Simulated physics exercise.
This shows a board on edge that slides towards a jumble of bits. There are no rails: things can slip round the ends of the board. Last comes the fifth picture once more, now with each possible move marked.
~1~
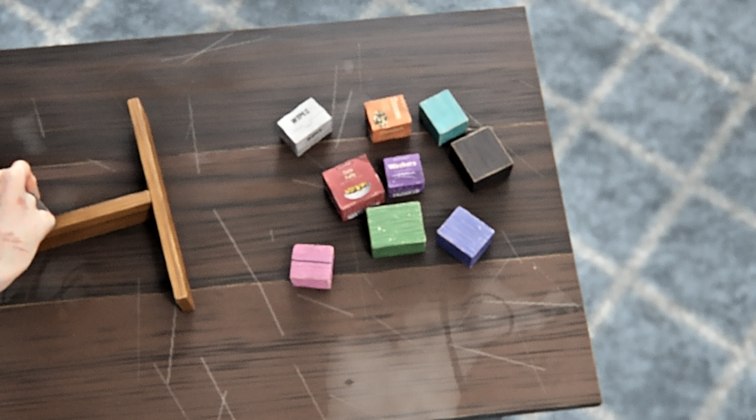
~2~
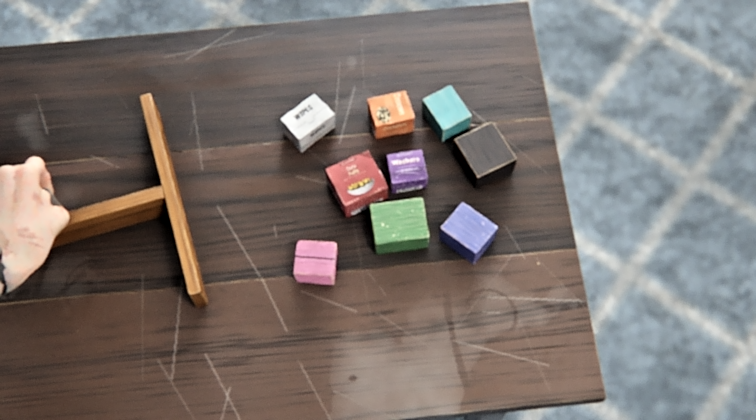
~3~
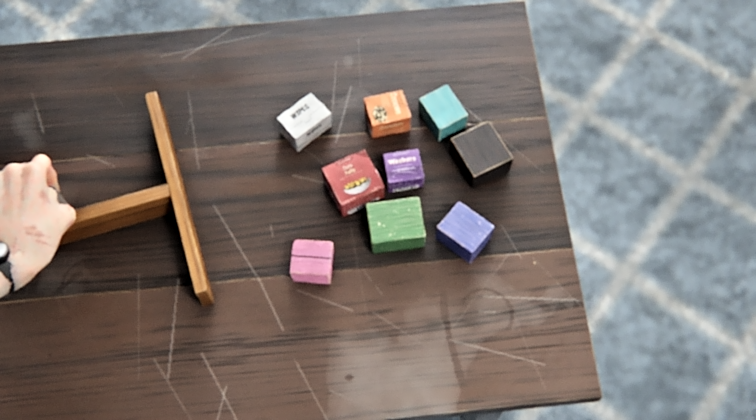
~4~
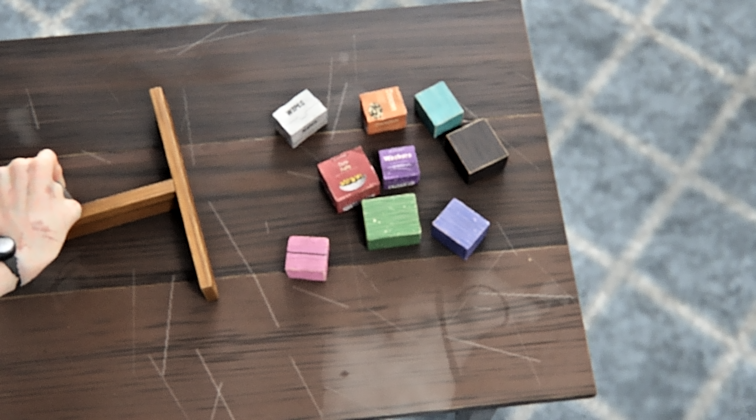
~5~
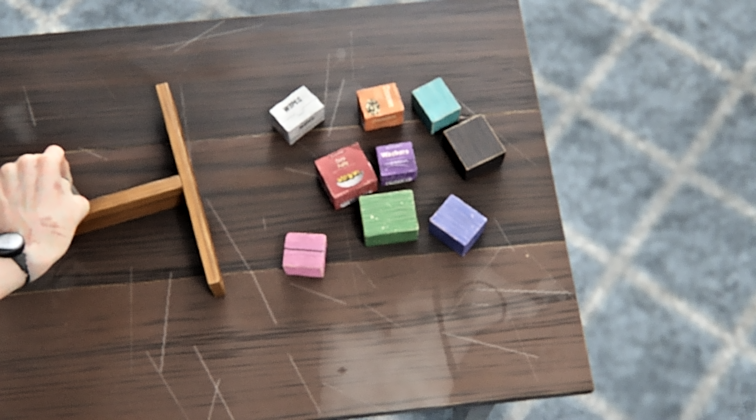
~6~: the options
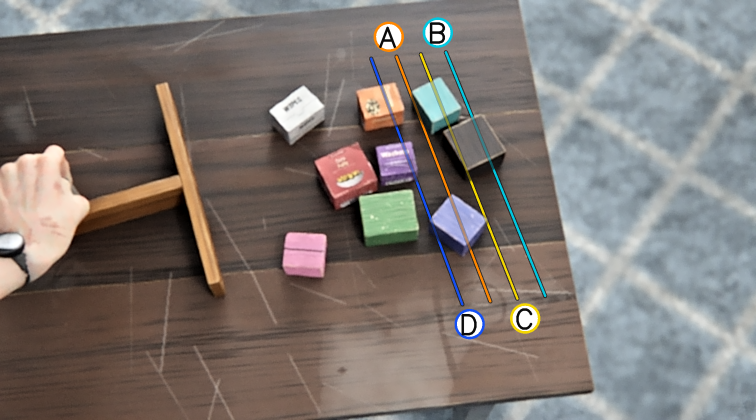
In the video, a hand holding a wooden T-shaped pusher slides its upright board a short way rightward across a dark, scratched tabletop towards a cluster of small colourful blocks and boxes, which stay in place with a gap between.
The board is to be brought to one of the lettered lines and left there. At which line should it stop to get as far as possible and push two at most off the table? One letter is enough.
C is the last line within the limit.
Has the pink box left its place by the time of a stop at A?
Yes.
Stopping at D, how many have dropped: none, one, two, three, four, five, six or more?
By then, none.
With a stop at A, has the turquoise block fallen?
No.
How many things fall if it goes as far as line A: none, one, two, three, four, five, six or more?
By then, none.
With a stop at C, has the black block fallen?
By then, yes.
On the copy, A at (441, 173); B at (493, 168); C at (467, 170); D at (414, 175).
On C. First, board (288, 169); white box (304, 114); pink box (338, 247).
Then, board (388, 160); black block (494, 142); turquoise block (475, 101).
Finally, board (465, 153); black block over the edge; turquoise block over the edge; two fallen.
By contrast, A is within the limit but short; B drops four; D is within the limit but short.
